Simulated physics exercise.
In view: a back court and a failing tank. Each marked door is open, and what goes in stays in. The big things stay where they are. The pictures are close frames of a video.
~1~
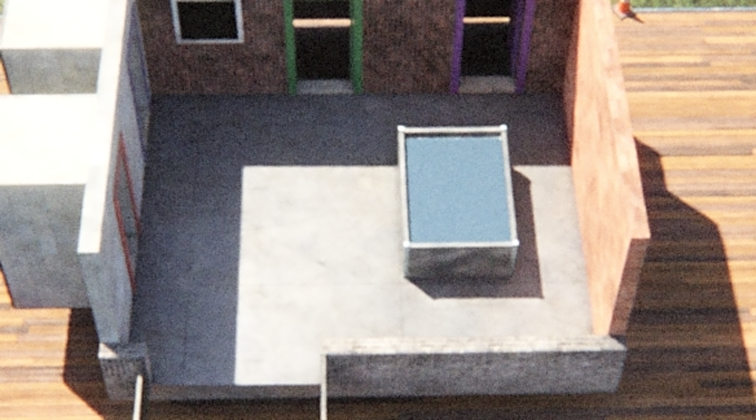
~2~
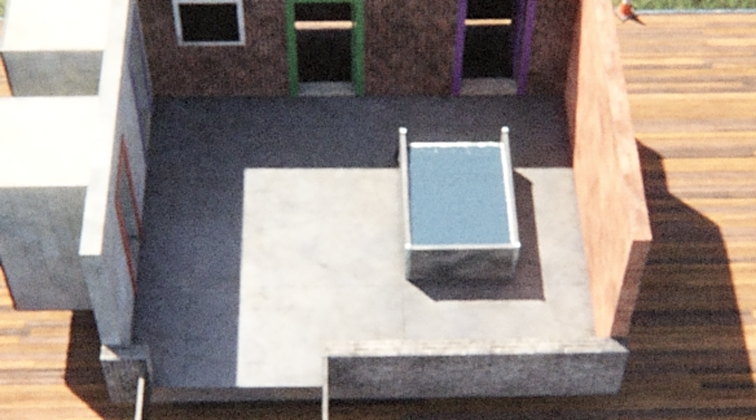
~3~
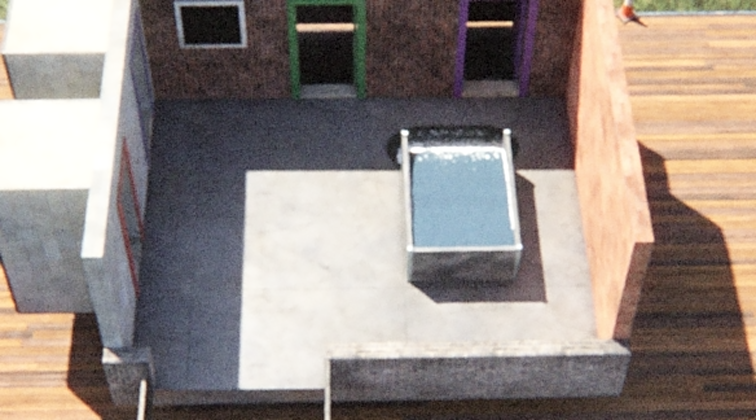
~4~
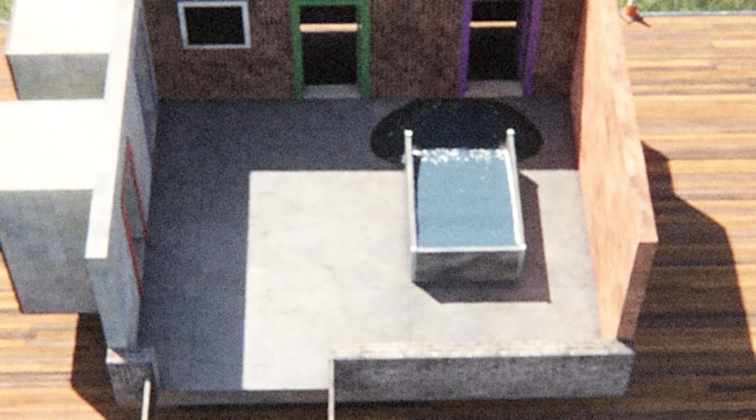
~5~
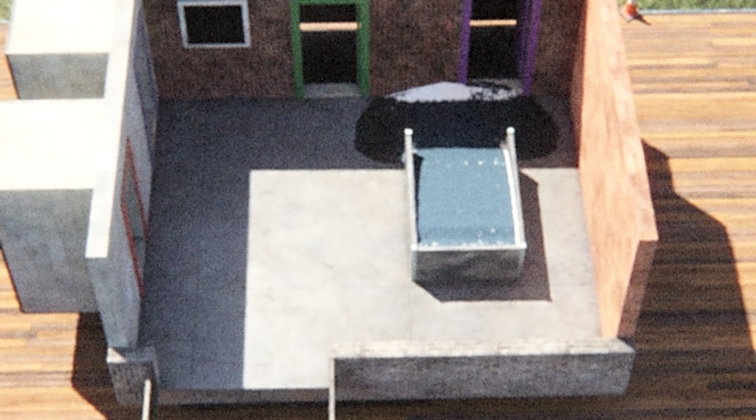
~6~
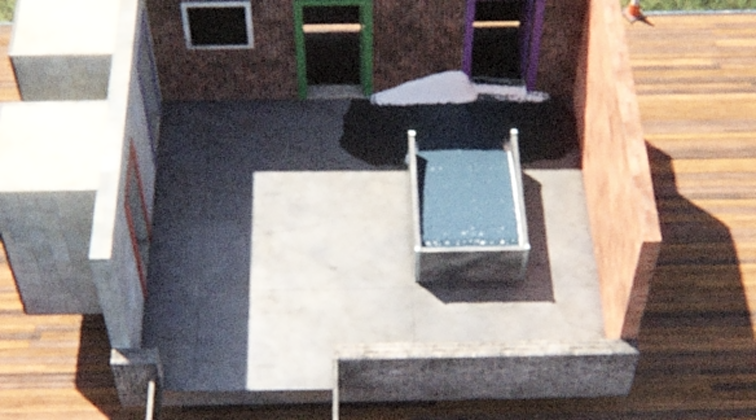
The footage shows a walled court with a still, rectangular tank of blue water, whose far side opens; water pours out, spreading in a dark, widening patch across the paving toward the brick wall with green- and purple-framed doorways.
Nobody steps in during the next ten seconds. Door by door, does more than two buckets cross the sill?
The red door admits no more than that; the purple door lets in a lot; the blue door admits no more than that; the green door lets in a lot.
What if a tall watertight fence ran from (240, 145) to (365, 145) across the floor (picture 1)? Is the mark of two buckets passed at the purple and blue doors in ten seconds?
In short: Purple takes more, blue lets less in.
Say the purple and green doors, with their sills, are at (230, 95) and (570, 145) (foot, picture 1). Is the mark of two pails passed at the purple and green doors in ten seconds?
Then: The purple door keeps below it, the green door passes that mark.
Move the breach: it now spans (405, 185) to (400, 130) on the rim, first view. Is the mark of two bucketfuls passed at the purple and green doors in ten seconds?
In short: Purple takes less; green goes over.
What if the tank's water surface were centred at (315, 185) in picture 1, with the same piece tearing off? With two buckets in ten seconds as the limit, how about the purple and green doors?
My reading: Purple door holds, green door takes more.
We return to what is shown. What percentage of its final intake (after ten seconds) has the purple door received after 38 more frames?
Some 100 per cent.
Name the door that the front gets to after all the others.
Last comes the one in red.
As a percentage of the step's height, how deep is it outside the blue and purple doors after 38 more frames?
About 40 and 80 per cent.
A moment on, water covers 15 % of the floor; the red door not reached, the purple door far over two buckets in, the blue door not reached, the green door under two buckets in.
Next, water covers 30 % of the floor; the red door not reached, the purple door far over two buckets in, the blue door not reached, the green door under two buckets in.
Then, water covers 55 % of the floor; the red door wet at the sill, nothing in, the purple door far over two buckets in, the blue door wet at the sill, nothing in, the green door over two buckets in.
Later, water covers 85 % of the floor; the red door wet at the sill, nothing in, the purple door far over two buckets in, the blue door wet at the sill, nothing in, the green door over two buckets in.
In the end, water covers 95 % of the floor; the red door wet at the sill, nothing in, the purple door far over two buckets in, the blue door wet at the sill, nothing in, the green door over two buckets in.
